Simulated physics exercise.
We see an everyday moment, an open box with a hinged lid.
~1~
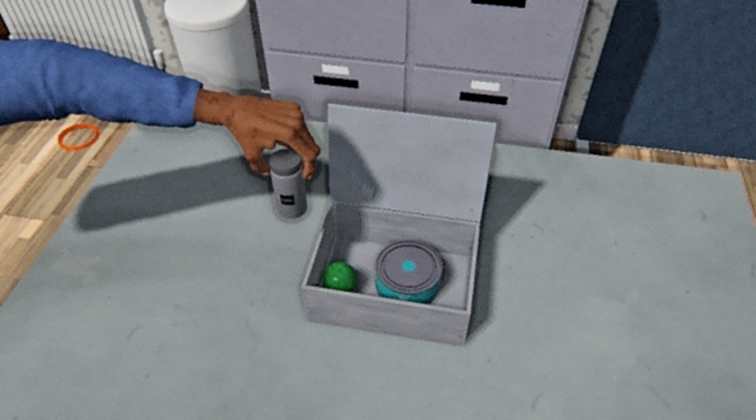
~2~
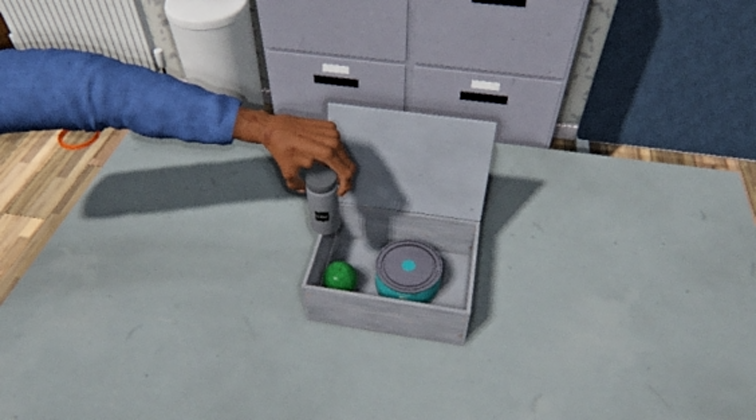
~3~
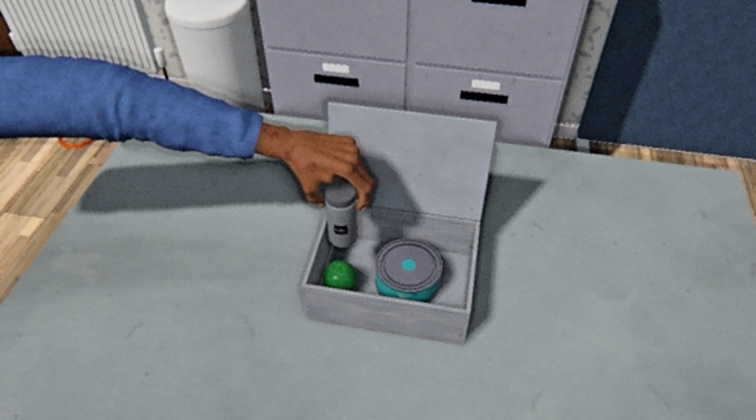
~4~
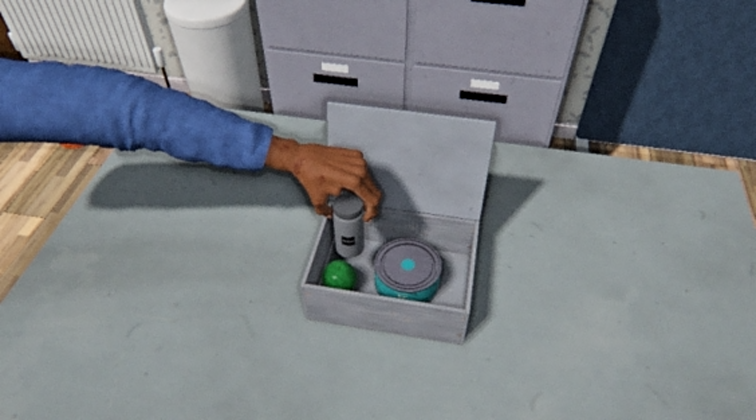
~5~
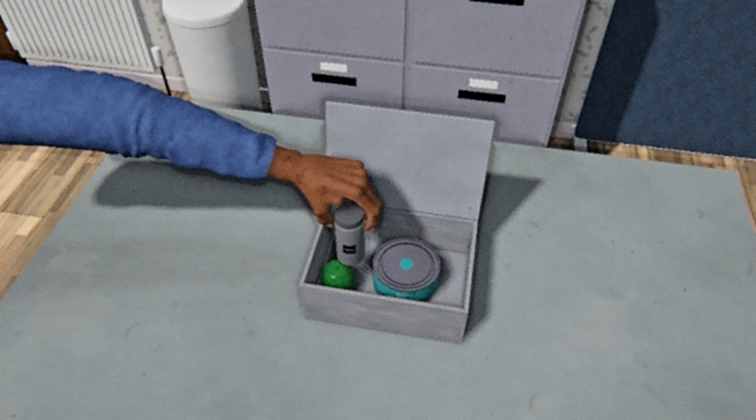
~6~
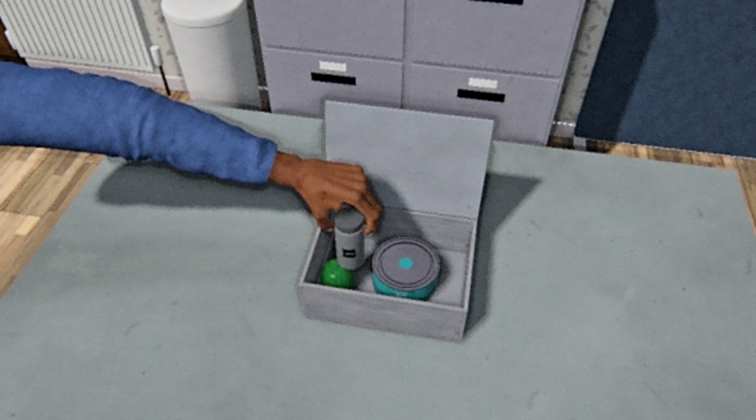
Hand in a blue sleeve carrying a grey shaker rightward and lowering it into an open box beside a green apple.
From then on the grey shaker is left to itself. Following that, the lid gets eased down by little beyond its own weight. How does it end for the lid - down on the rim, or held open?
For the lid it ends down on the rim.
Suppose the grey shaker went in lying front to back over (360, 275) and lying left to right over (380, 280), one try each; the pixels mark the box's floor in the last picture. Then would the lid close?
On the first go the lid settles shut, and on the second go it remains open a bit.
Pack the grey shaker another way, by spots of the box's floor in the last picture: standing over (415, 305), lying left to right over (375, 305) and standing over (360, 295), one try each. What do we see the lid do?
Case one lid open, case two lid shut, case three lid shut.
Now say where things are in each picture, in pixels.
In the first picture, on its way; grey shaker (289, 184); green apple (340, 280).
In the second picture, on its way; grey shaker (323, 201); green apple (340, 279).
In the third picture, on its way; grey shaker (342, 214); green apple (340, 278).
In the fourth picture, on its way; grey shaker (349, 226); green apple (339, 278).
In the fifth picture, on its way; grey shaker (350, 235); green apple (338, 278).
In the sixth picture, put in, still held; grey shaker (350, 238).
Then, 1.10 s on from there, lid starting down; grey shaker turned 61° from how it was put near (364, 242); green apple shifted a little.
Then, 1.80 s on from there, lid 34° above the rim; grey shaker turned 61° from how it was put near (364, 242); green apple shifted a little.
In the end, lid shut; toppled in the box, grey shaker; the other 2 unmoved. At the end, from the last picture's camera, grey shaker near (362, 243).
